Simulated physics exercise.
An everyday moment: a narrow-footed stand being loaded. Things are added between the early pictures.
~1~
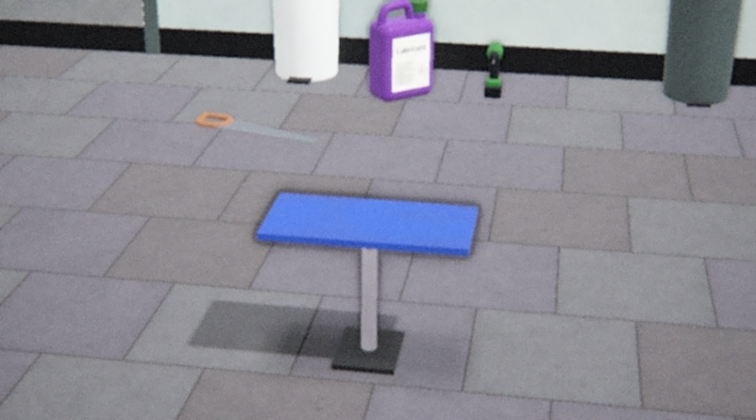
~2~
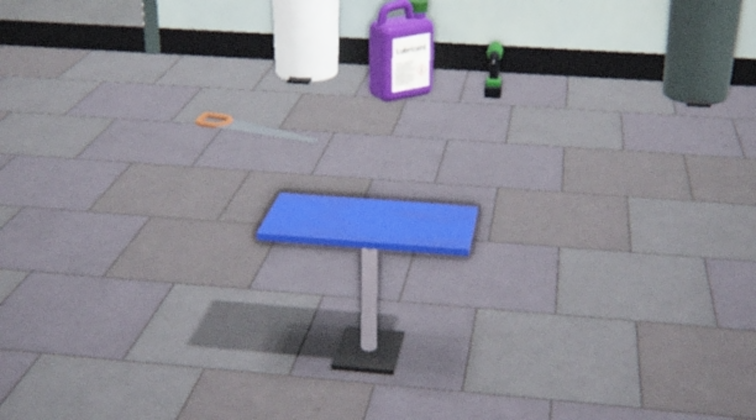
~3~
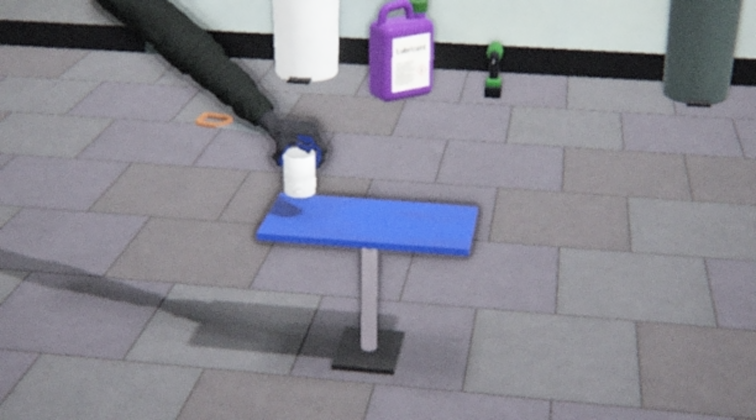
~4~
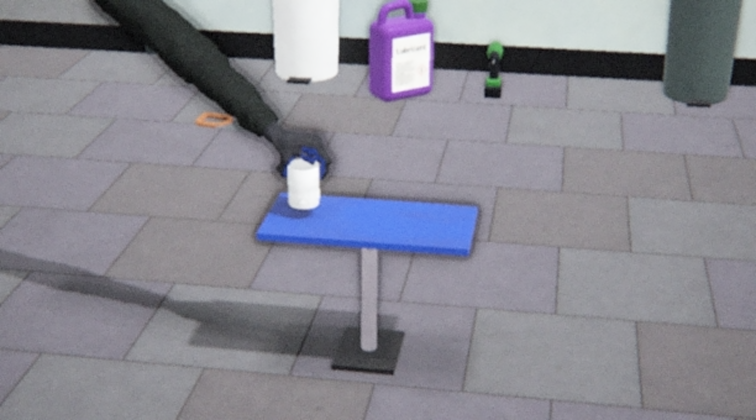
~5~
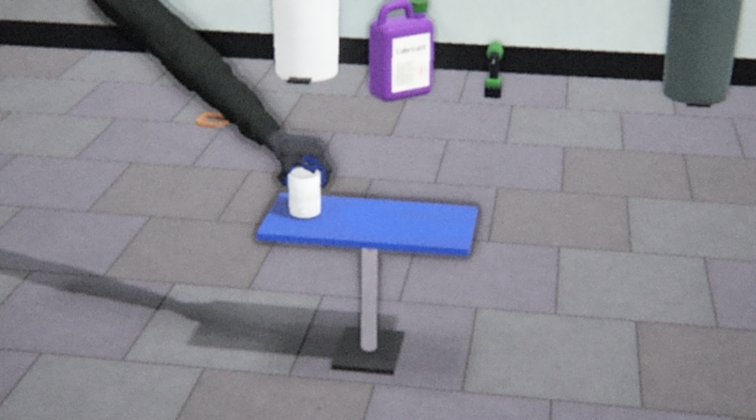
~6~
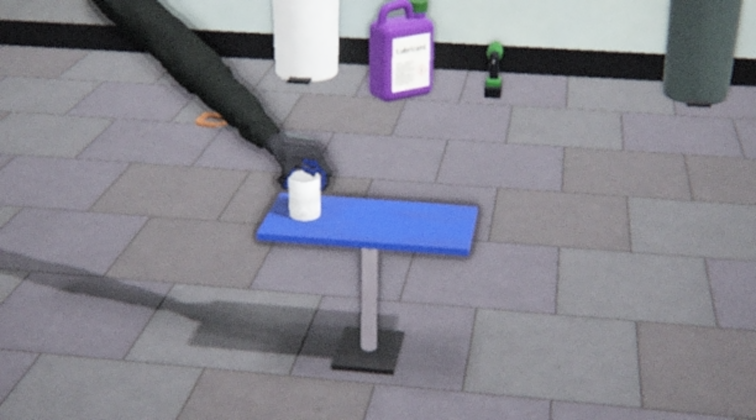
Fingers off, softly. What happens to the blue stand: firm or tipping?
As it turns out, the blue stand holds firm.
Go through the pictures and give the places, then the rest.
In the first frame, blue stand (370, 223).
In the second frame, blue stand (370, 223).
In the third frame, still on the way; blue stand (370, 223); beaker (300, 172).
In the fourth frame, still on the way; blue stand (370, 223); beaker (304, 184).
In the fifth frame, still on the way; blue stand (370, 223); beaker (305, 192).
In the sixth frame, in place, still held; blue stand (370, 223); beaker (305, 196).
Then, 0.56 s past the last view, blue stand at rest near (370, 223).
Finally, the blue stand stays flat on its feet, near (370, 223).
